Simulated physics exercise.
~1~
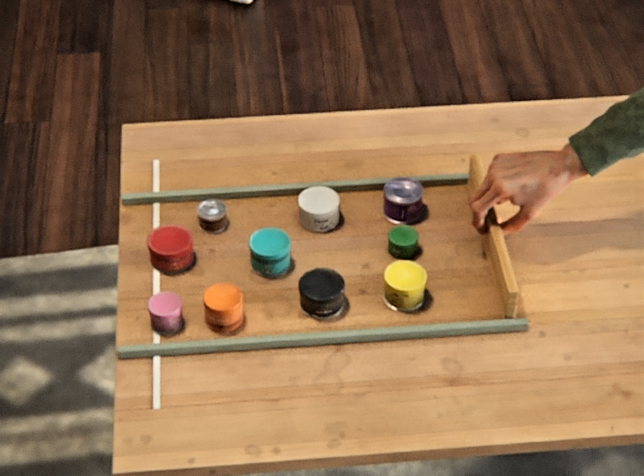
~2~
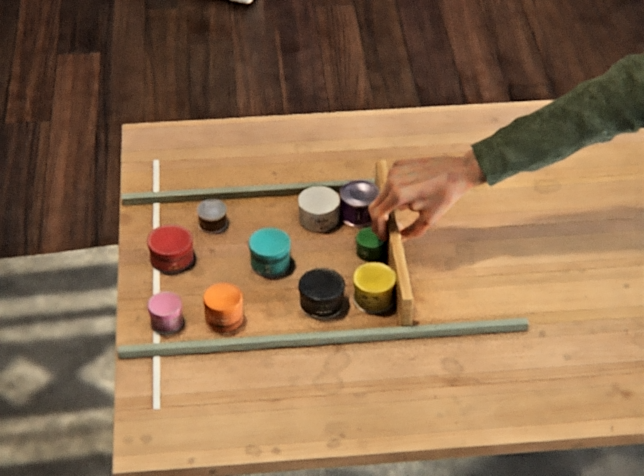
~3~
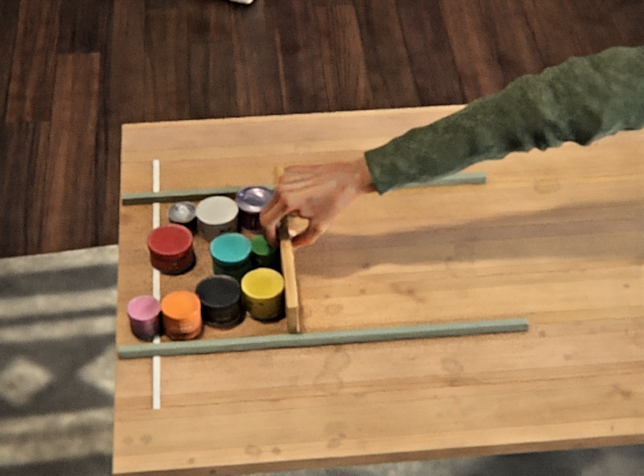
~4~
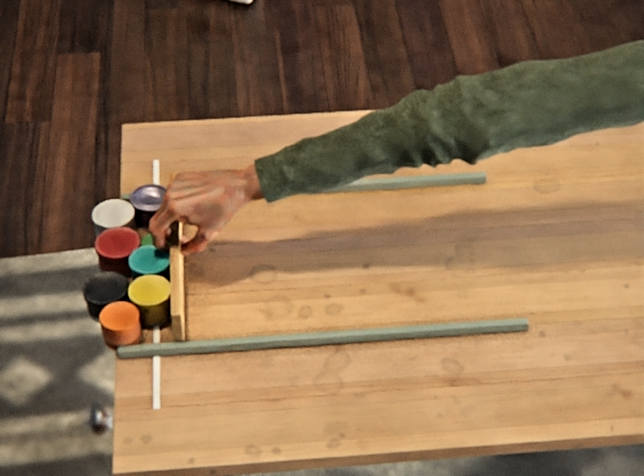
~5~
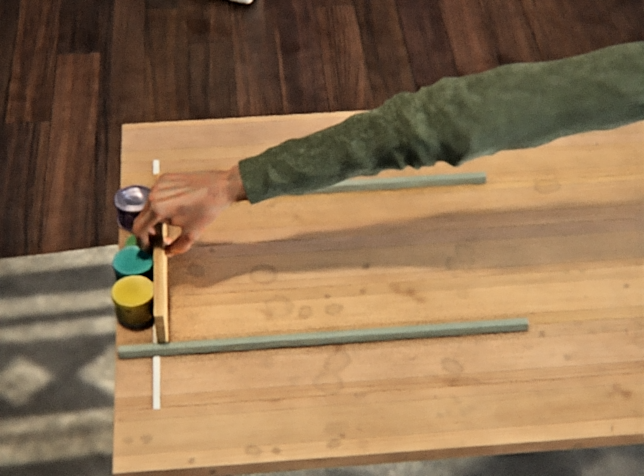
A hand slides an upright board left, pushing most of the colourful pots off the table's end.
